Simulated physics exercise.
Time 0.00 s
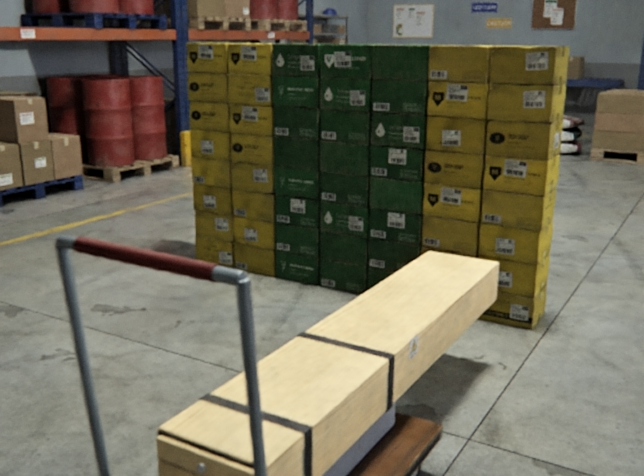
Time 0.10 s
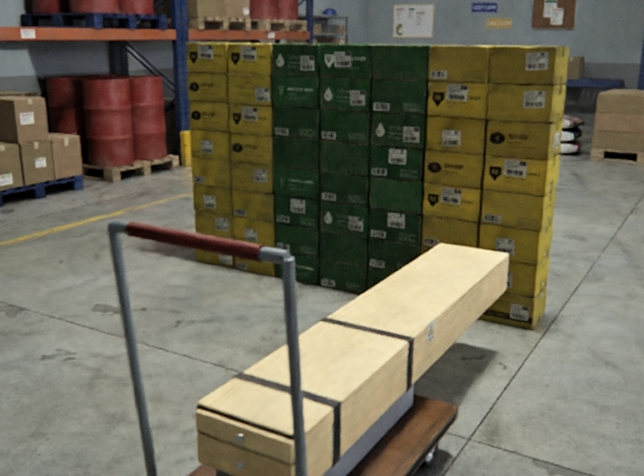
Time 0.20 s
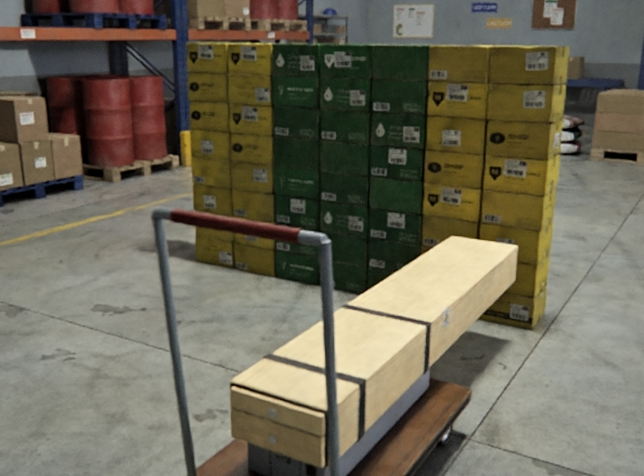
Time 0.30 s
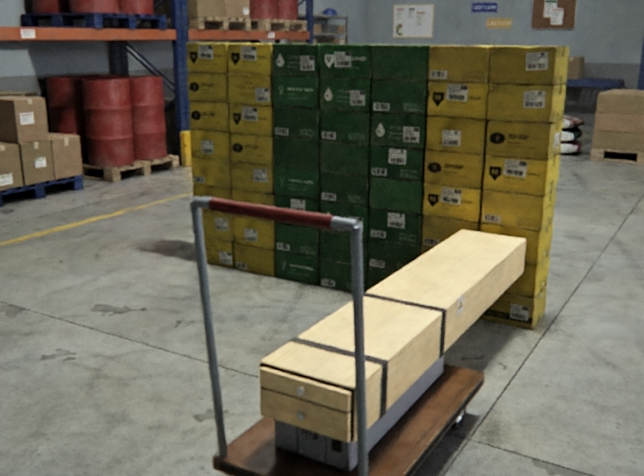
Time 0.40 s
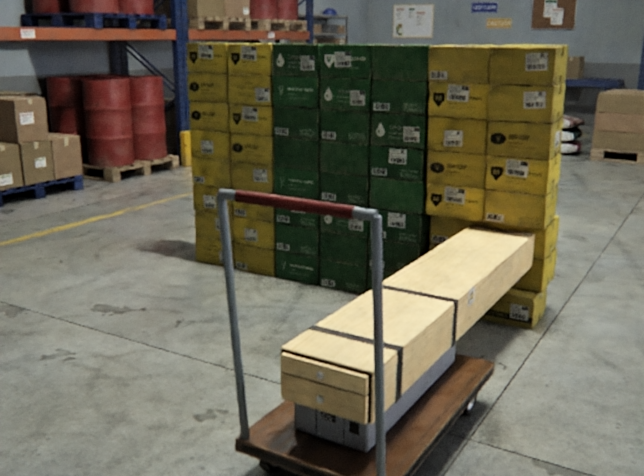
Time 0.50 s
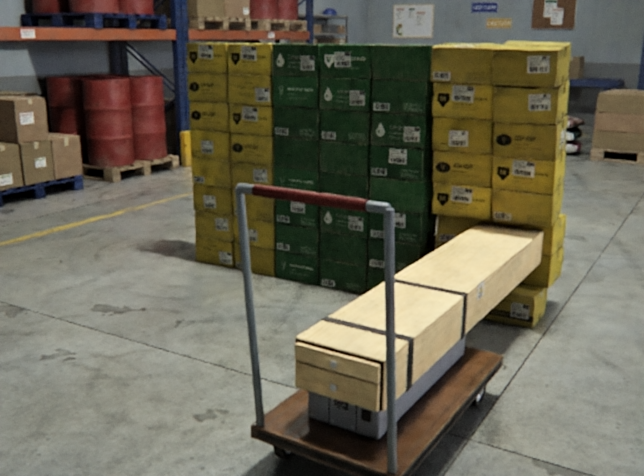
Warehouse with an unattended trolley rolling forward, its long wooden crate pushing into stacked green and yellow boxes, shifting right-hand yellow ones.
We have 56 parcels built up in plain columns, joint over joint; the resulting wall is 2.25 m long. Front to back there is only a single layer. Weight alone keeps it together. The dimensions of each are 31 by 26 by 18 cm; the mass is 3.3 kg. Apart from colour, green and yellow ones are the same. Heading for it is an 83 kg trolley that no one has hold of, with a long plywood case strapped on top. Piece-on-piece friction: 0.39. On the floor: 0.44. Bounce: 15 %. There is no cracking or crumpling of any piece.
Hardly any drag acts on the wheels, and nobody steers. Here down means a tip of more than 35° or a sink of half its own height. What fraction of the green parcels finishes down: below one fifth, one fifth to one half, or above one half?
Below one fifth.
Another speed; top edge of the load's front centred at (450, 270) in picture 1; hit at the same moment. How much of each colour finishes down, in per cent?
You'd end up with yellow at 40 per cent down and green at 0 per cent.
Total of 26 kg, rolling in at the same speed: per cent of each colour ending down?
Result: Yellow 0 and green 0 in a hundred.
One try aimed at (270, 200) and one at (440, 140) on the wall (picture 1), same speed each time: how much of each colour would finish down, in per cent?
You'd get yellow at 20 followed by 20, and green at 30 followed by 20 percent.
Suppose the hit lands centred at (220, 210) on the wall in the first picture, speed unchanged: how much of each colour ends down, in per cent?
Then yellow ends 40 per cent down and green 0 per cent.
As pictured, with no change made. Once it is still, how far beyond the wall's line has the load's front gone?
It sits some 100 cm past it.
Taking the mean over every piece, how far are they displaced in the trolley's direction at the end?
Mean shift: Around 5 cm.
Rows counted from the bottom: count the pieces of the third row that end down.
That row ends with 2 down.
By 0.98 s, load 47 cm past the wall's line, still rolling; none of the 24 green parcels down (3 of 56 in all colours); top green parcel unmoved; top yellow parcel tilted 15°.
By 1.78 s, load 91 cm past the wall's line, still rolling; none of the 24 green parcels down (14 of 56 in all colours); top green parcel unmoved; top yellow parcel upside down.
When it is over (4.5 s), load 1.01 m past the wall's line, stopped; none of the 24 green parcels down (14 of 56 in all colours); top green parcel unmoved; top yellow parcel 1.24 m lower. That is 0 per cent. In pixels of the last frame, middles, top green parcel near (409, 62).
